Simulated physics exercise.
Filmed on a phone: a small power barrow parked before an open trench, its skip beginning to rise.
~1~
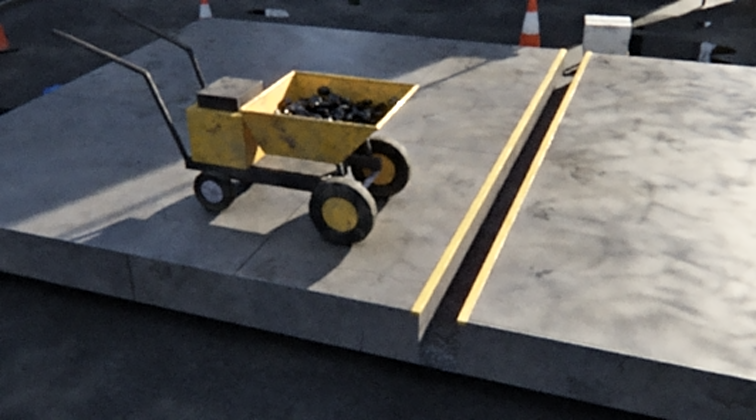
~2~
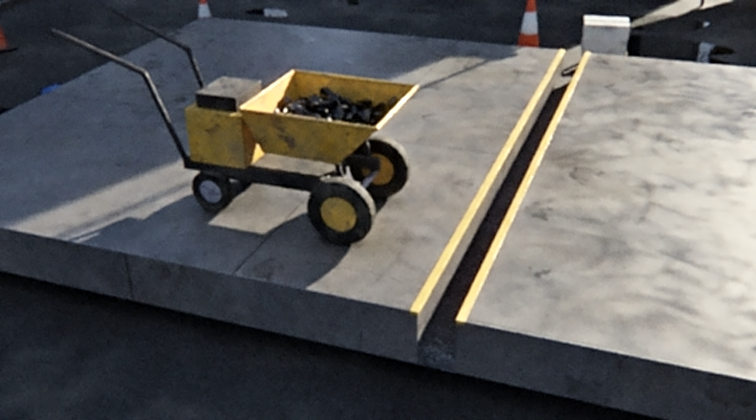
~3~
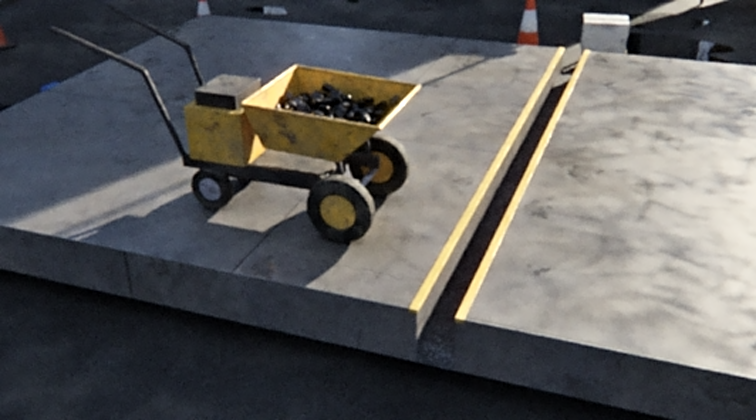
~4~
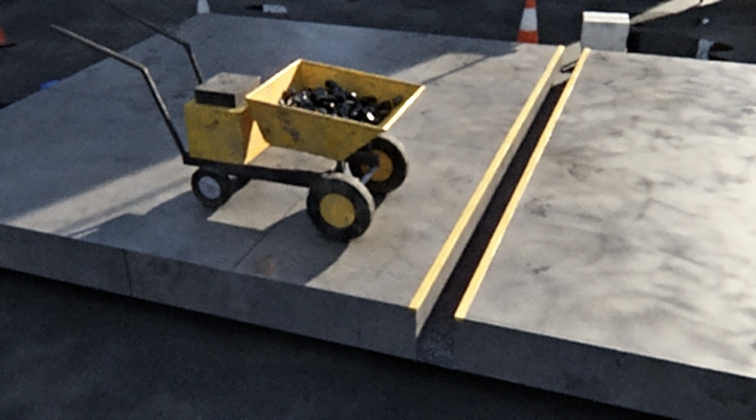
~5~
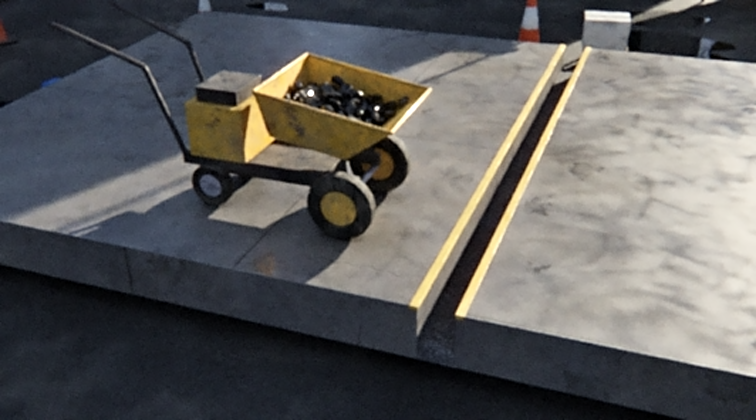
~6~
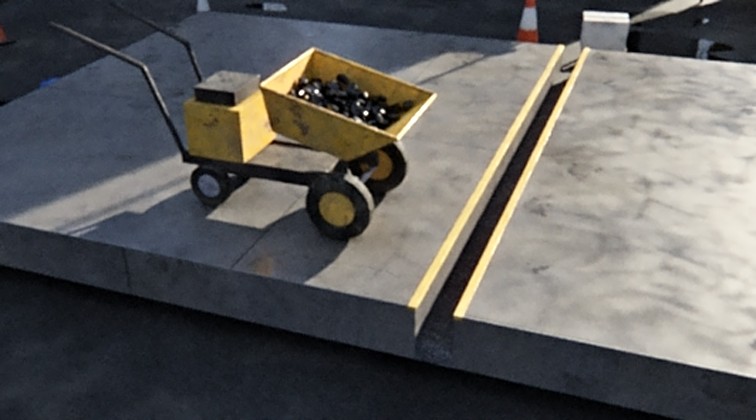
The video shows a small yellow power barrow loaded with black lumps, parked on a grey slab before a narrow yellow-edged trench. Its skip sits level at first, then tilts slightly toward the right while the wheels stay still.
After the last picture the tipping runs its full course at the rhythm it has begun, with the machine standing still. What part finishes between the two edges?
The trench ends with the larger part of it.
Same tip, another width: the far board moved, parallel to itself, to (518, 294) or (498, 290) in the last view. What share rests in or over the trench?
First some 100, then 100 per cent.
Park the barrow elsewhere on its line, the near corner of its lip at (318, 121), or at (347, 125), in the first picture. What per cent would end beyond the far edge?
First some 0, then 0 per cent.
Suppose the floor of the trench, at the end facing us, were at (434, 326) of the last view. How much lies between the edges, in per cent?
It comes to 60 per cent or so.
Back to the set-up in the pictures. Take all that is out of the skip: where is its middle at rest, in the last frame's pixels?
Near (476, 246).
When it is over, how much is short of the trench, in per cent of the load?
Near 5 %.
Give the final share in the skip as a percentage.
Some 5 per cent.
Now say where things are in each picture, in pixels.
In the first frame, lip of the skip at (376, 129), level; top of the load at (323, 114), lumps of coal; first edge of the trench at (432, 282); far edge at (476, 290), the trench under half as wide as the skip, and about as deep as wide.
In the second frame, lip of the skip at (376, 129), level; top of the load at (323, 113).
In the third frame, lip of the skip at (379, 129), tipped barely; top of the load at (325, 110).
In the fourth frame, lip of the skip at (383, 130), tipped a little; top of the load at (316, 109).
In the fifth frame, lip of the skip at (391, 133), tipped a little; top of the load at (326, 97).
In the sixth frame, lip of the skip at (397, 139), tipped a little; top of the load at (321, 101); first edge of the trench at (429, 277); far edge at (473, 286).
Soon after the last picture, skip tipped steeply; all in the skip.
A little later, skip tipped right over; most in the skip; a stray few short of the trench; about a quarter in or heaped over the trench; a stray few beyond it.
Later still, skip tipped right over; a small part in the skip; a stray few short of the trench; most in or heaped over the trench; a small part beyond it.
At rest, skip tipped right over; a small part in the skip; a stray few short of the trench; most in or heaped over the trench; a small part beyond it.
